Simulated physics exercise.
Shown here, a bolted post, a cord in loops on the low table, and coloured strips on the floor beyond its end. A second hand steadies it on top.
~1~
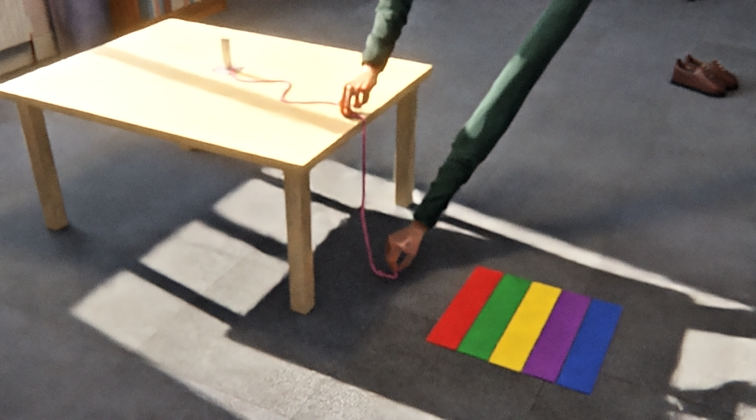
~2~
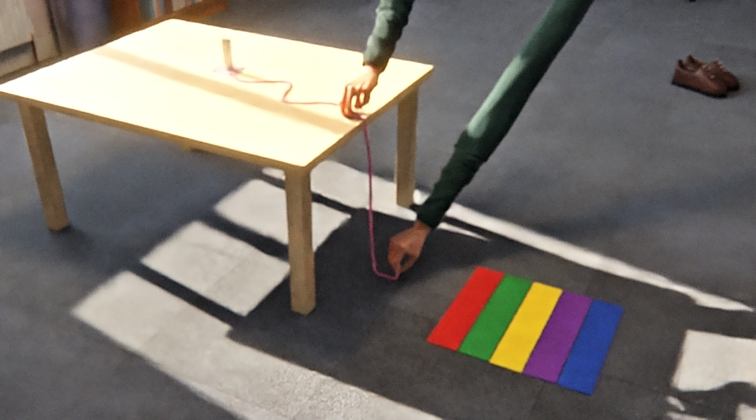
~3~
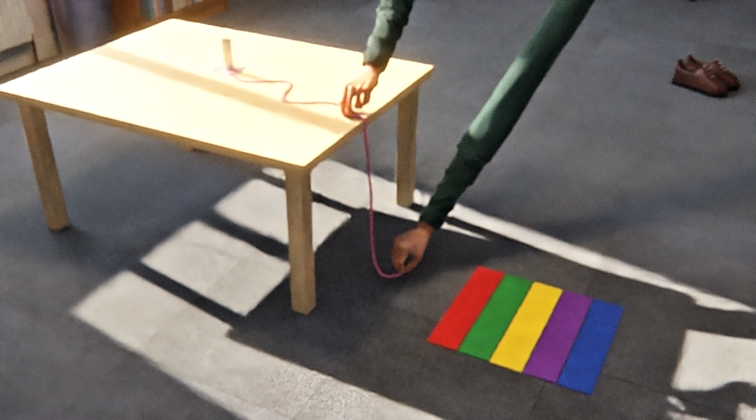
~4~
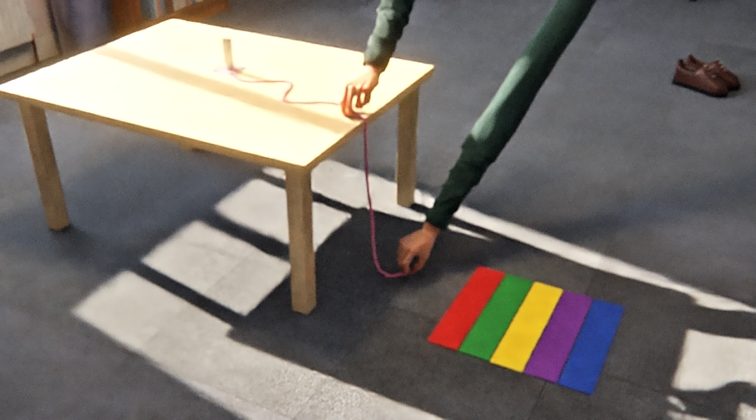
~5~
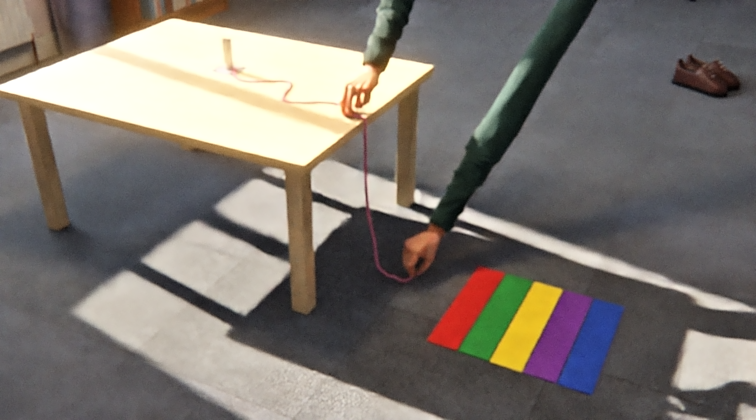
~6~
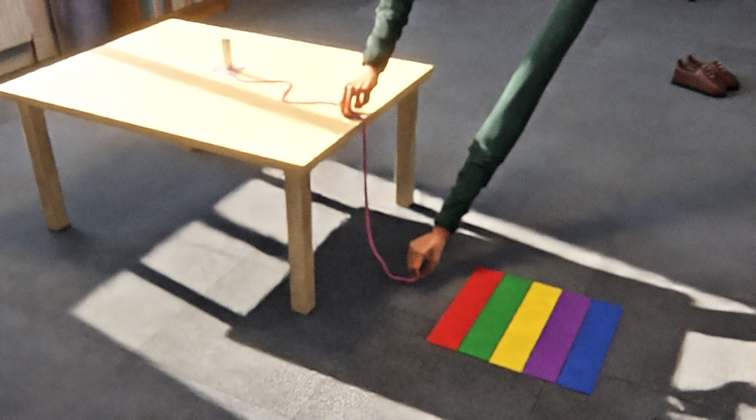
In the video, one hand rests on a pinkish cord at the edge of a low wooden table while the other, near the floor, draws its hanging end slightly right, toward five coloured strips lying side by side.
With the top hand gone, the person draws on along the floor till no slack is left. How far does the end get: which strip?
Over purple.
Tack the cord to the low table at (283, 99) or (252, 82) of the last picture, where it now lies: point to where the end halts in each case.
In that order: (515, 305) and (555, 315).
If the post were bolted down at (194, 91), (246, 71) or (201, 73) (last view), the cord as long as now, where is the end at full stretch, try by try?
Near (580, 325), (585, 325) and (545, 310).
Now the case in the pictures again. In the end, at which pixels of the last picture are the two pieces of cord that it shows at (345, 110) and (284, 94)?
Near (384, 134) and (315, 98).
Early on, end near (507, 301); over green.
Midway, end near (544, 312); over yellow.
At the end of the slack, end near (566, 319); over purple. The end stops over the purple strip.
